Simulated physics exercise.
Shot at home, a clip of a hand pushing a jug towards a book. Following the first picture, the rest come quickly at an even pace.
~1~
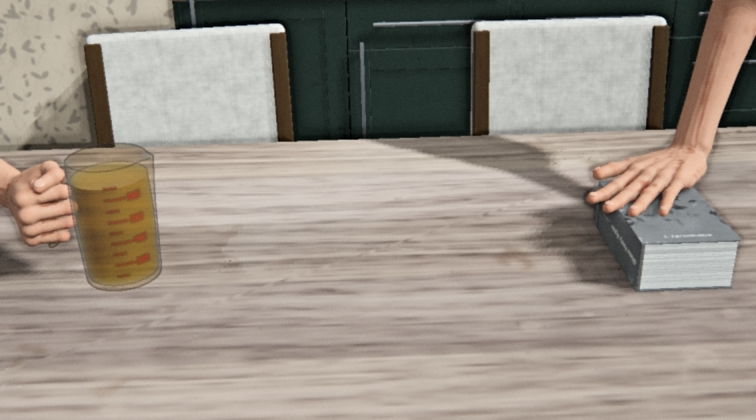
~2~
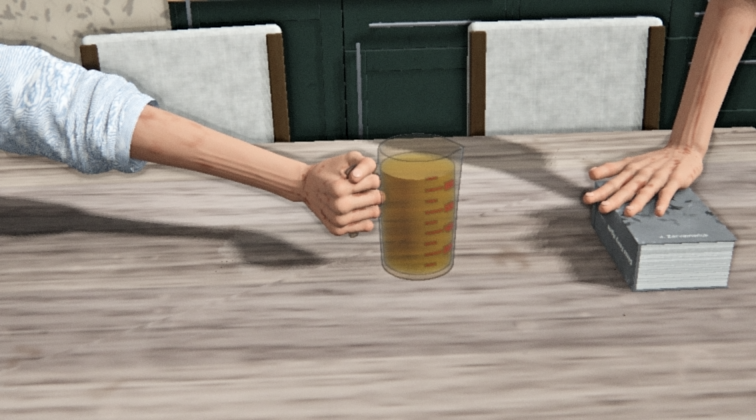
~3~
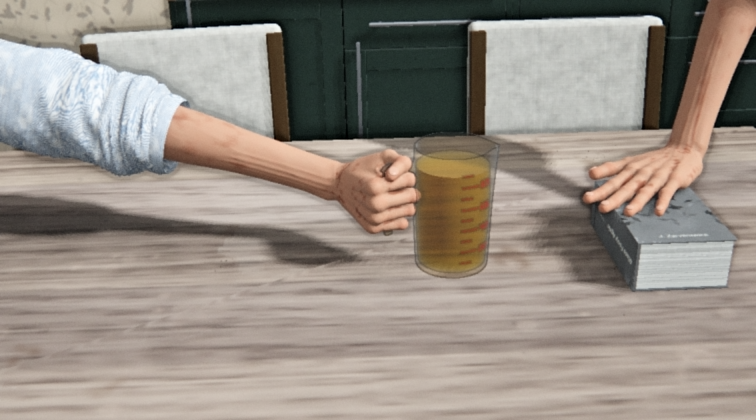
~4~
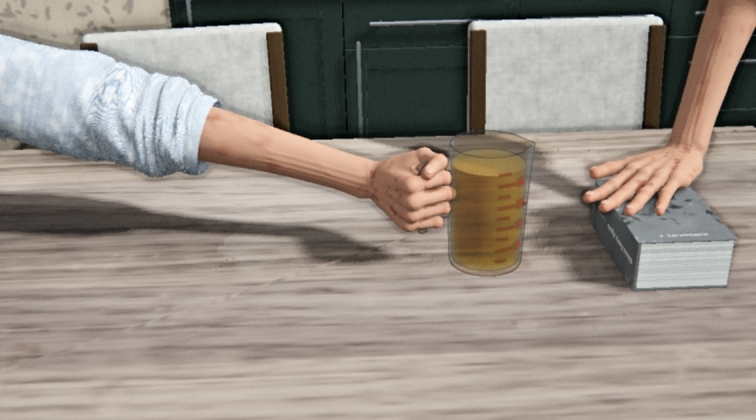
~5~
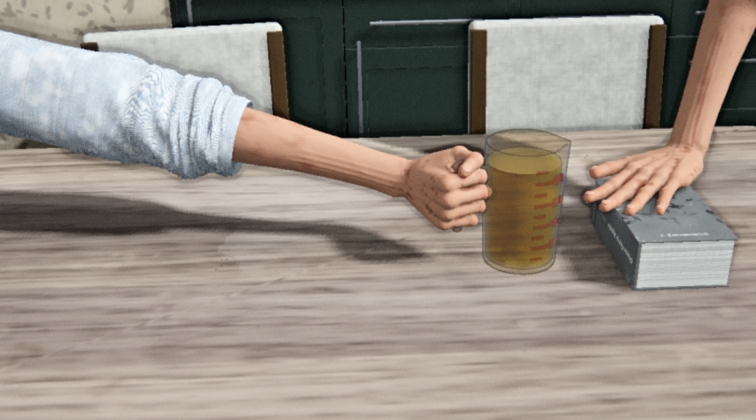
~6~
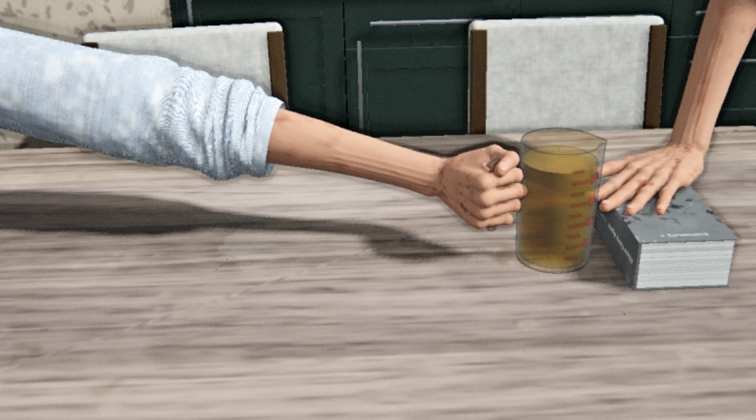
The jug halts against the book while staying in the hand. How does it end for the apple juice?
I bet the liquid will escape when it halts.
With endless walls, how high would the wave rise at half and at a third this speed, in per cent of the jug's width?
You'd get a wave of 25 per cent in the first case and 15 per cent in the second.
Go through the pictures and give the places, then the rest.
The first frame shows at rest; jug (115, 214) about three quarters full; book (662, 231).
The second frame shows under way; jug about three quarters full, surface at (418, 166).
In the third frame, 35 px further; jug (452, 202) about three quarters full.
In the fourth frame, 35 px further; jug about three quarters full, surface at (488, 162).
In the fifth frame, 35 px further; jug (522, 199) about three quarters full.
In the sixth frame, 35 px further; jug about three quarters full, surface at (560, 160); book (659, 230).
Next, the jug meets the book.
After that, the apple juice surges up the wall; it has slopped over.
Finally, the jug stands at the book; it has slopped over.
